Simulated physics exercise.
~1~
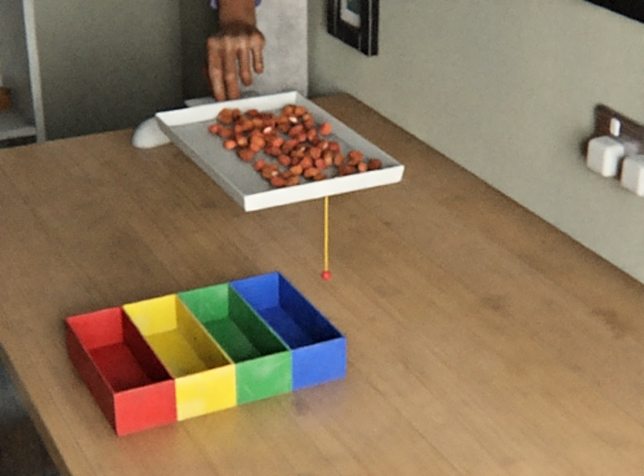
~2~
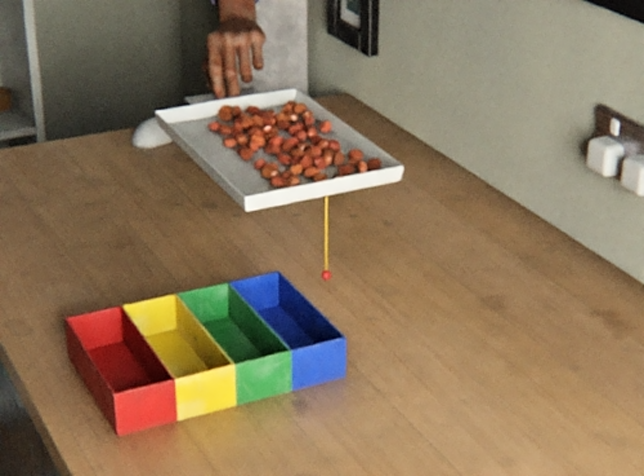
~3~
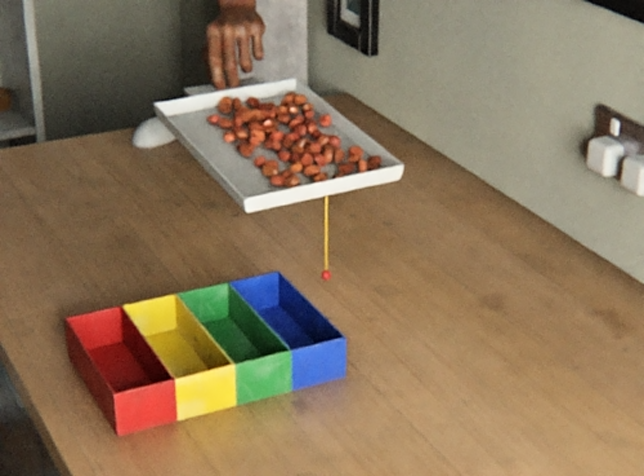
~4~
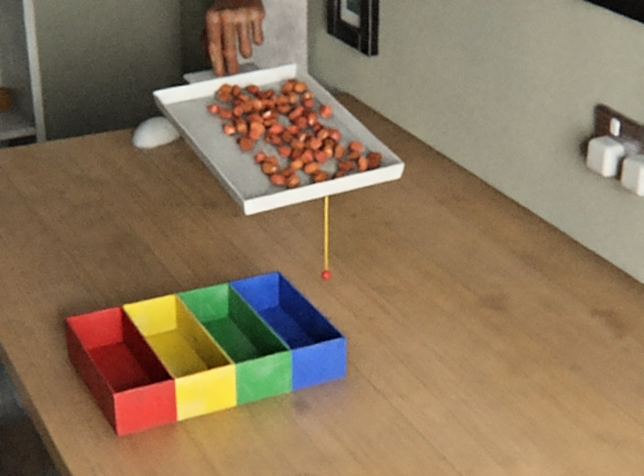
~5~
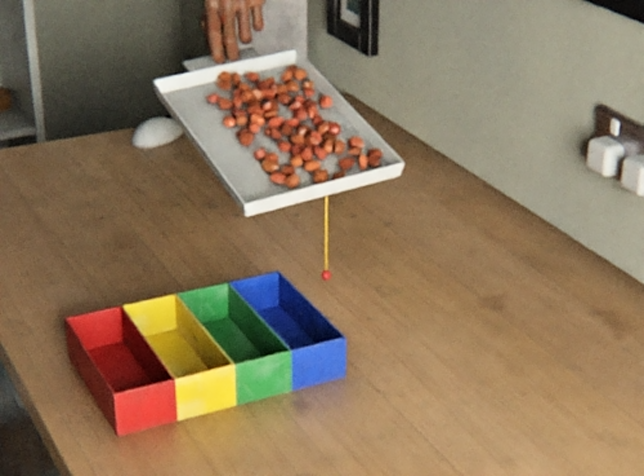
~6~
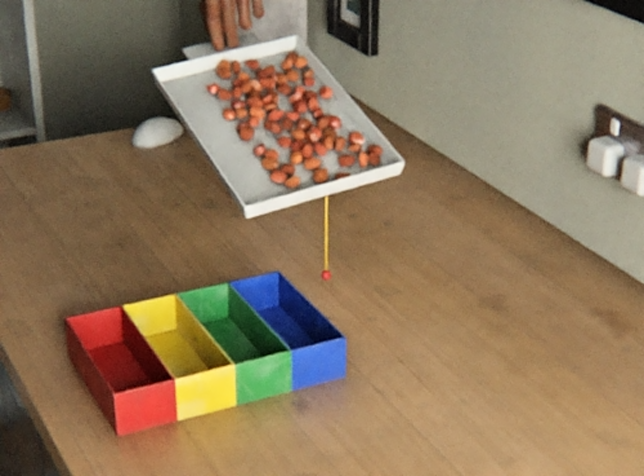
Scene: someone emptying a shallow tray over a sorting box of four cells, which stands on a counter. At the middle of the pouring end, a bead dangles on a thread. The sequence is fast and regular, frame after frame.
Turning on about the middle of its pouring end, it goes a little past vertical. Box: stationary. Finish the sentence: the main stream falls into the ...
... Blue cell.
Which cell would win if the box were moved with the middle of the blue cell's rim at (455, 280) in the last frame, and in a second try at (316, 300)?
Try 1 - the red cell. Try 2 - the cell in green.
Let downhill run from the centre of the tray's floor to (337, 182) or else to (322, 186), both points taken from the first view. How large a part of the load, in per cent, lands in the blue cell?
In turn, 0 percent and then 20 percent.
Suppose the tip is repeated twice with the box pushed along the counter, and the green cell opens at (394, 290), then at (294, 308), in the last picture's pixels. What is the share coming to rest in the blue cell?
You'd get 0 in a hundred first and 10 in a hundred after that.
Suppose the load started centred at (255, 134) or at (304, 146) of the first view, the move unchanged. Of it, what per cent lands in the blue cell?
First some 50, then 60 per cent.
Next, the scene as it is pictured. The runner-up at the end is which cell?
It is that green cell.
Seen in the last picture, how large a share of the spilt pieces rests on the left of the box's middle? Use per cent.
It comes to near 0 percent of the spill.
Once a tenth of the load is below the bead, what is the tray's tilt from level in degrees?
70° or so.
Just after the last frame, tray tipped steeply; almost all on the tray; just a few falling or outside the box.
A moment on, tray tipped right over; roughly half on the tray; roughly a quarter in the blue cell; about a tenth in the green cell; roughly a quarter falling or outside the box.
Further on, tray tipped past a quarter turn; roughly half in the blue cell; roughly a third in the green cell; roughly a quarter falling or outside the box.
When it is over, tray tipped past a quarter turn; roughly half in the blue cell; roughly a third in the green cell; not one in the red cell; not one in the yellow cell; roughly a quarter outside the box.
